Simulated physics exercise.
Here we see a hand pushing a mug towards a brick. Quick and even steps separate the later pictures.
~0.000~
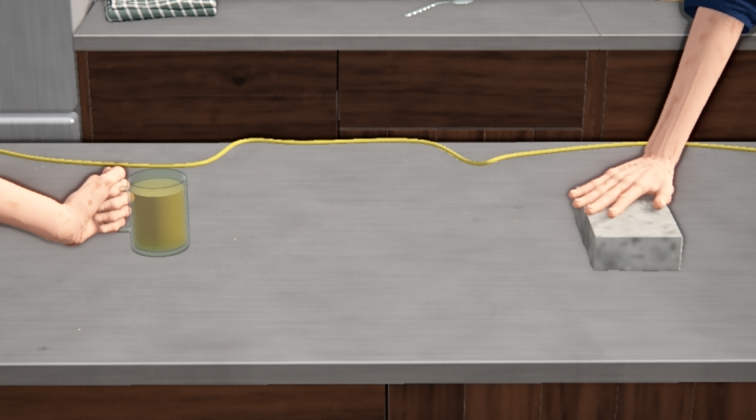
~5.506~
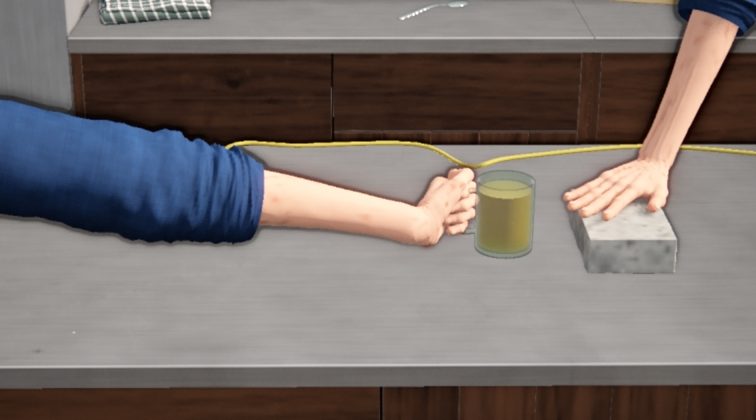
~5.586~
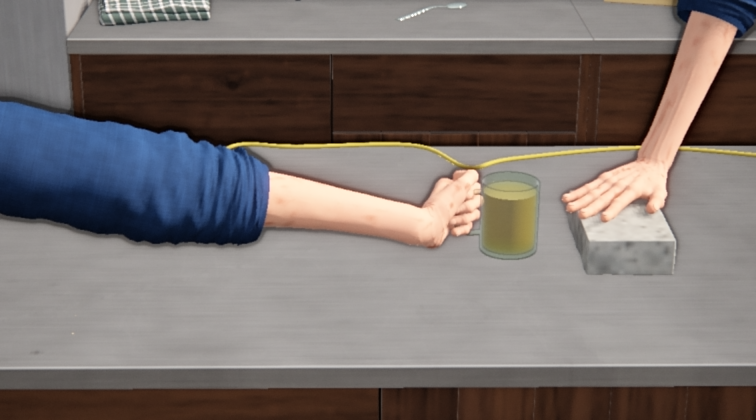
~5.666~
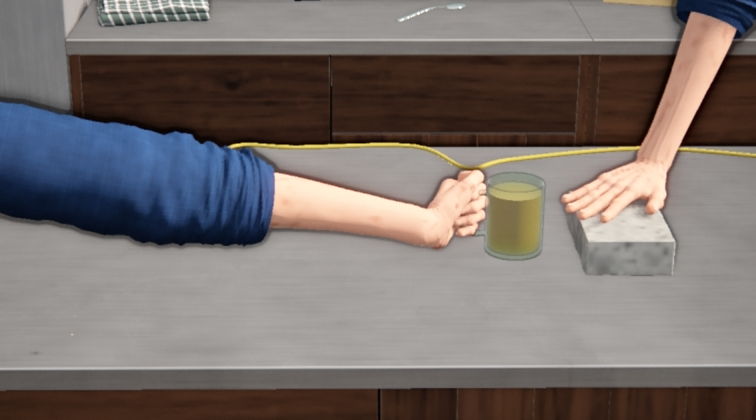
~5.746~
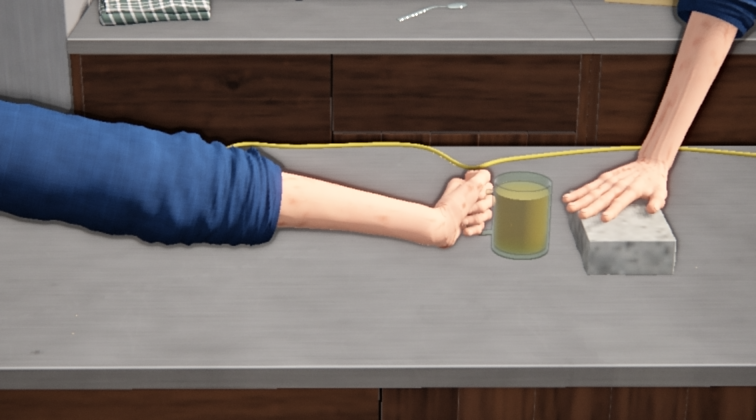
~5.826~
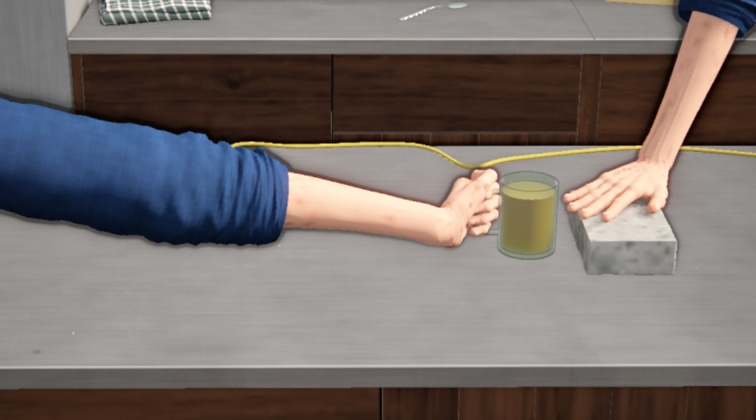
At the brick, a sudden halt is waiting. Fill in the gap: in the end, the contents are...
The contents are all inside.
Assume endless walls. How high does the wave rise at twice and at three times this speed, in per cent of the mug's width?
Roughly 20 and 30 percent.
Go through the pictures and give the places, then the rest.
The first picture shows at rest; mug (158, 210) nearly full; brick (626, 227).
The second picture shows under way; mug nearly full, surface at (506, 189).
The third picture shows on by 5 px; mug (509, 213) nearly full.
The fourth picture shows on by 5 px; mug nearly full, surface at (515, 191).
The fifth picture shows on by 5 px; mug (521, 213) nearly full.
The sixth picture shows on by 5 px; mug nearly full, surface at (529, 190); brick (620, 231).
Around 6.1 s, the mug meets the brick.
Around 6.2 s, the apple juice surges up the wall; the wave climbs under half way to the rim.
Around 7.4 s, the mug stands at the brick; none is lost.
